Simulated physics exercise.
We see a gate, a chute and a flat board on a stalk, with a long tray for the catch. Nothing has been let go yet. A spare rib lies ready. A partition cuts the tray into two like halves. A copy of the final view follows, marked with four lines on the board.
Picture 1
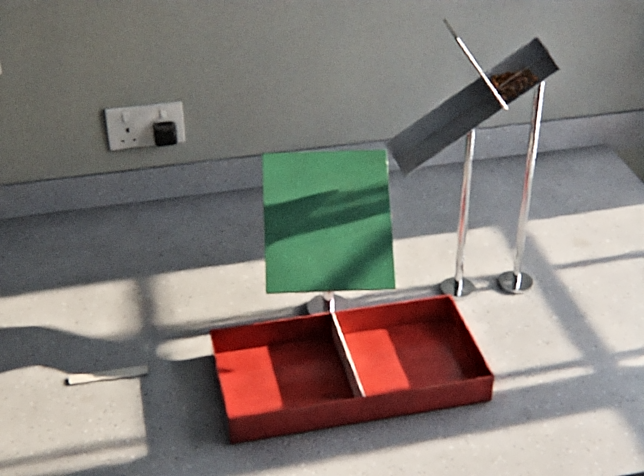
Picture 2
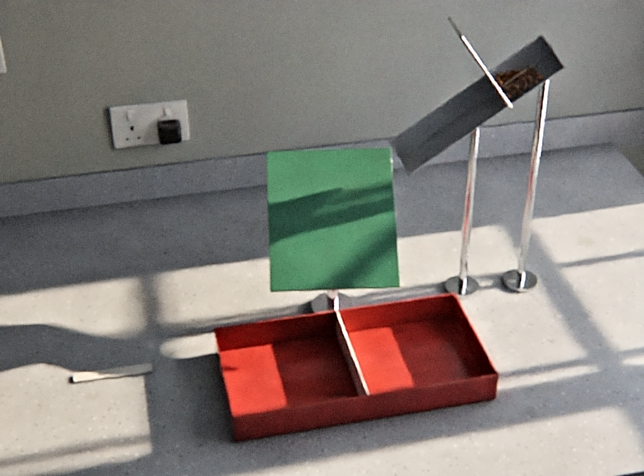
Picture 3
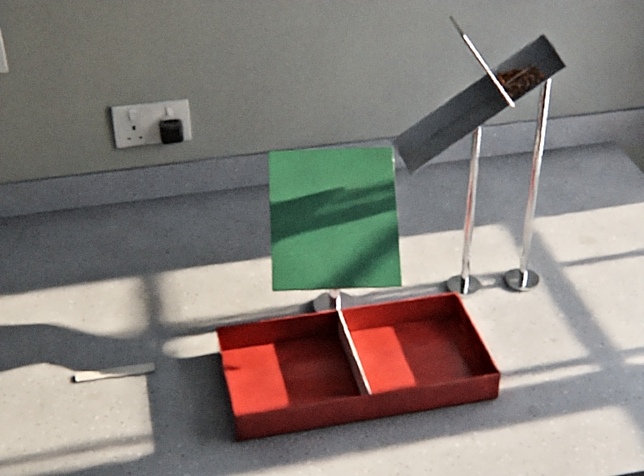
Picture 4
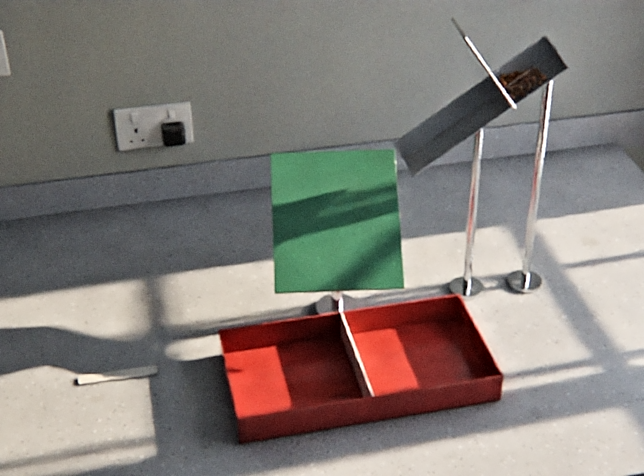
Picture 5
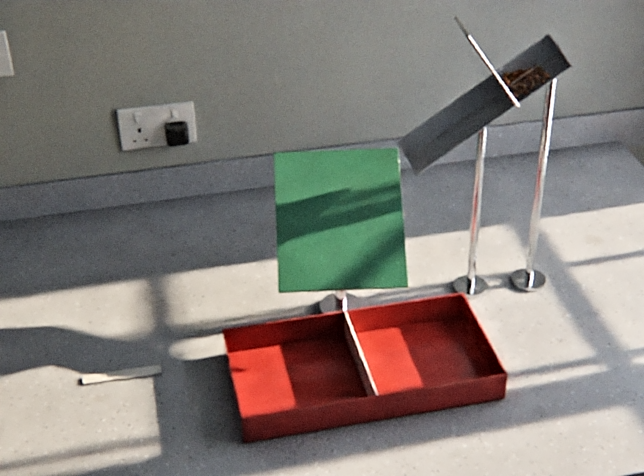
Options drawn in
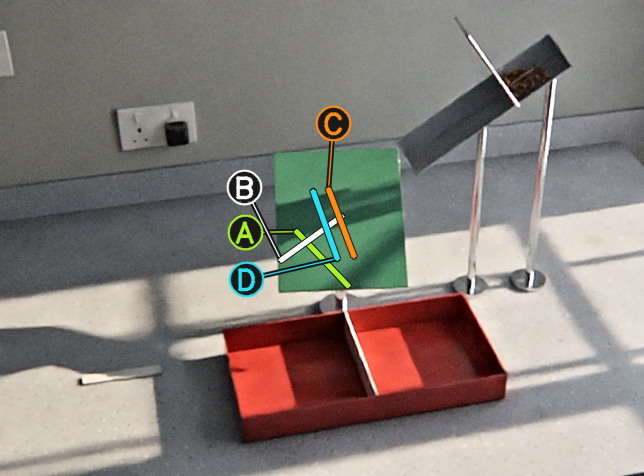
A shallow red tray split by a pale divider sits on a sunlit grey worktop striped with shadows, seen from slightly above, with a wall socket behind. Over it stands a green board, and at upper right a grey chute on two metal posts holds brown bits behind a thin bar, a pale strip lying left. Nothing moves among the objects; only the camera shifts very slightly.
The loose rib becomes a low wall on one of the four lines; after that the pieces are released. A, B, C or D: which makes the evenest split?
The best line is D.
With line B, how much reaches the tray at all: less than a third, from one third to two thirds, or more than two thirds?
It is more than two thirds.
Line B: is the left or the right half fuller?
More lands on the left.
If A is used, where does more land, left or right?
Right.
On the marked copy, line A from (296, 231) to (348, 285); line B from (341, 216) to (281, 260); line C from (328, 189) to (353, 256); line D from (313, 191) to (337, 258).
With A, of what is caught, about a tenth in the left half, the larger part in the right.
With B, of what is caught, almost all in the left half, about a tenth in the right.
With C, of what is caught, roughly a quarter in the left half, the larger part in the right.
With D, of what is caught, roughly half in the left half, roughly half in the right.
